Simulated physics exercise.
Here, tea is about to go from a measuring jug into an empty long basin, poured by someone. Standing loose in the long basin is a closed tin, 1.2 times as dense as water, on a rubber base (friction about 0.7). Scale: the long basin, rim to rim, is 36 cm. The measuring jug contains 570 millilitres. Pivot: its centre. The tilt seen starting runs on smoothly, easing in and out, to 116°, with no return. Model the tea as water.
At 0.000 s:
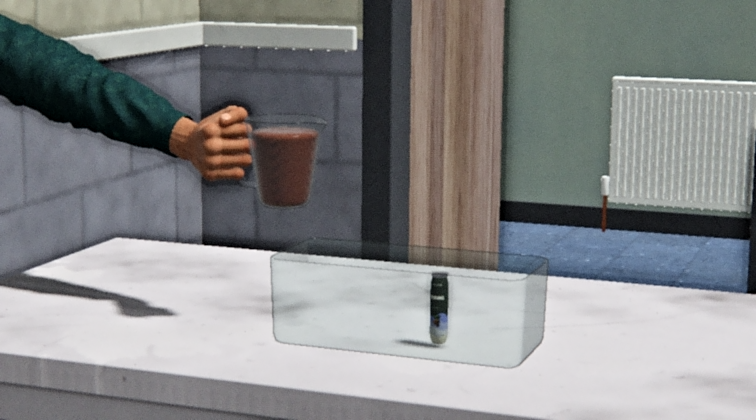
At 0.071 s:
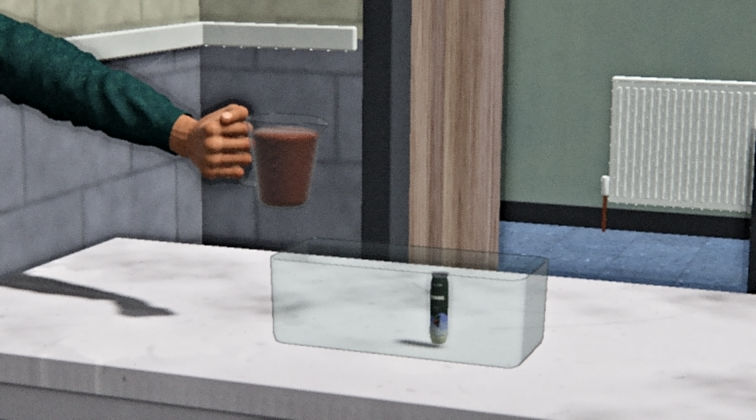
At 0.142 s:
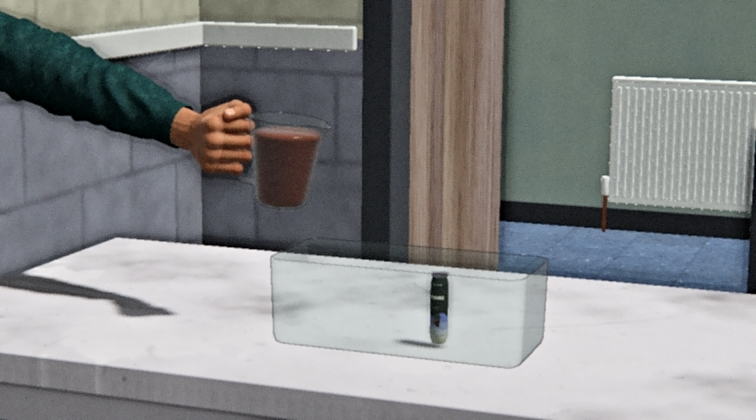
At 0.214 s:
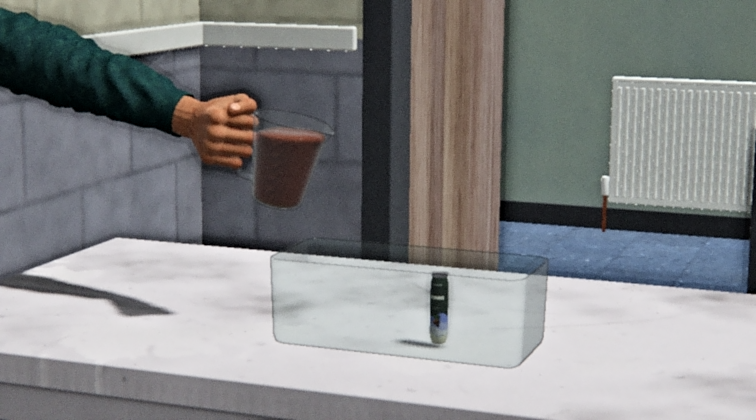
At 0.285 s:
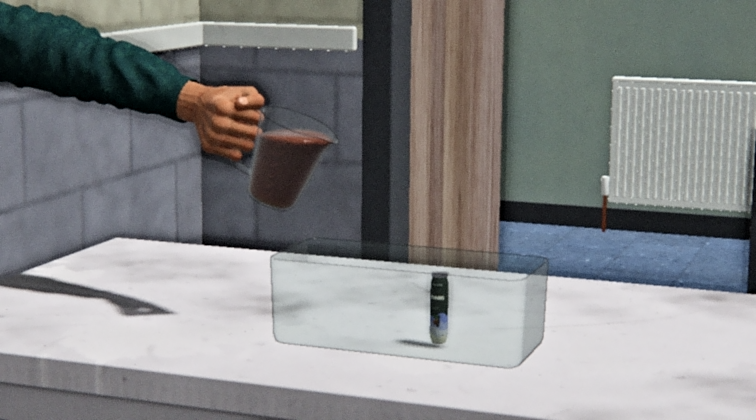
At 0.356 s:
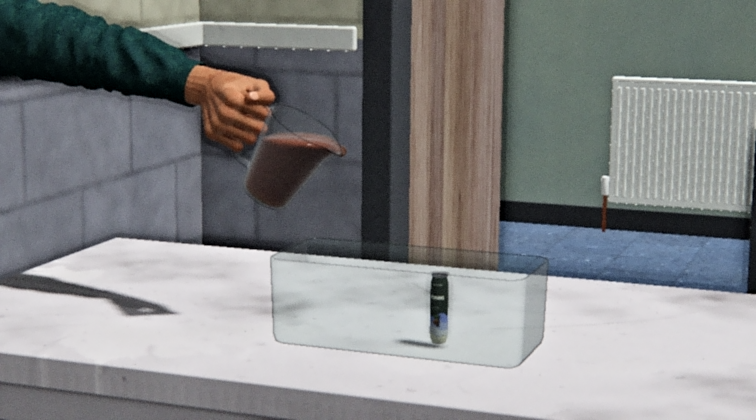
A hand in a dark green sleeve slowly tilted a clear jug of reddish-brown liquid to the right, bringing the liquid up to its lip, above a clear basin with a small dark object standing inside.
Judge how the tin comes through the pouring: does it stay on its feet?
Yes.
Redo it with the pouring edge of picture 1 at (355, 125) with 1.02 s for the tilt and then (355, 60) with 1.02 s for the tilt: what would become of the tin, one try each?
First it stays on its base; then it tips over.
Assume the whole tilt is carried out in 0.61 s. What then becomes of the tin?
After the tilt, the tin is still standing.
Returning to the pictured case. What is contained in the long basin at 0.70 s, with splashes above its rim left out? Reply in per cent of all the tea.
28 %, roughly.
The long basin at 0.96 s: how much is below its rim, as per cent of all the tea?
Looks like about 90 % of the whole amount.
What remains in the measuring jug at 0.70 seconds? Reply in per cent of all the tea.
At that time about 50 in a hundred parts are still held.
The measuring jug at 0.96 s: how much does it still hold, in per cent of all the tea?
I'd say some 4 per cent remains.
By 0.70 s the tilt is 91° and 51 per cent is still to pour; the tin stands where it began.
By 0.96 s the tilt is 115° and 4 per cent is still to pour; the tin stands where it began.
By 1.23 s the tilt is 116° and 0 per cent is still to pour; the tin stands where it began.
By 1.52 s the tilt is 116° and 0 per cent is still to pour; the tin stands where it began.
At rest the tin stands where it began.
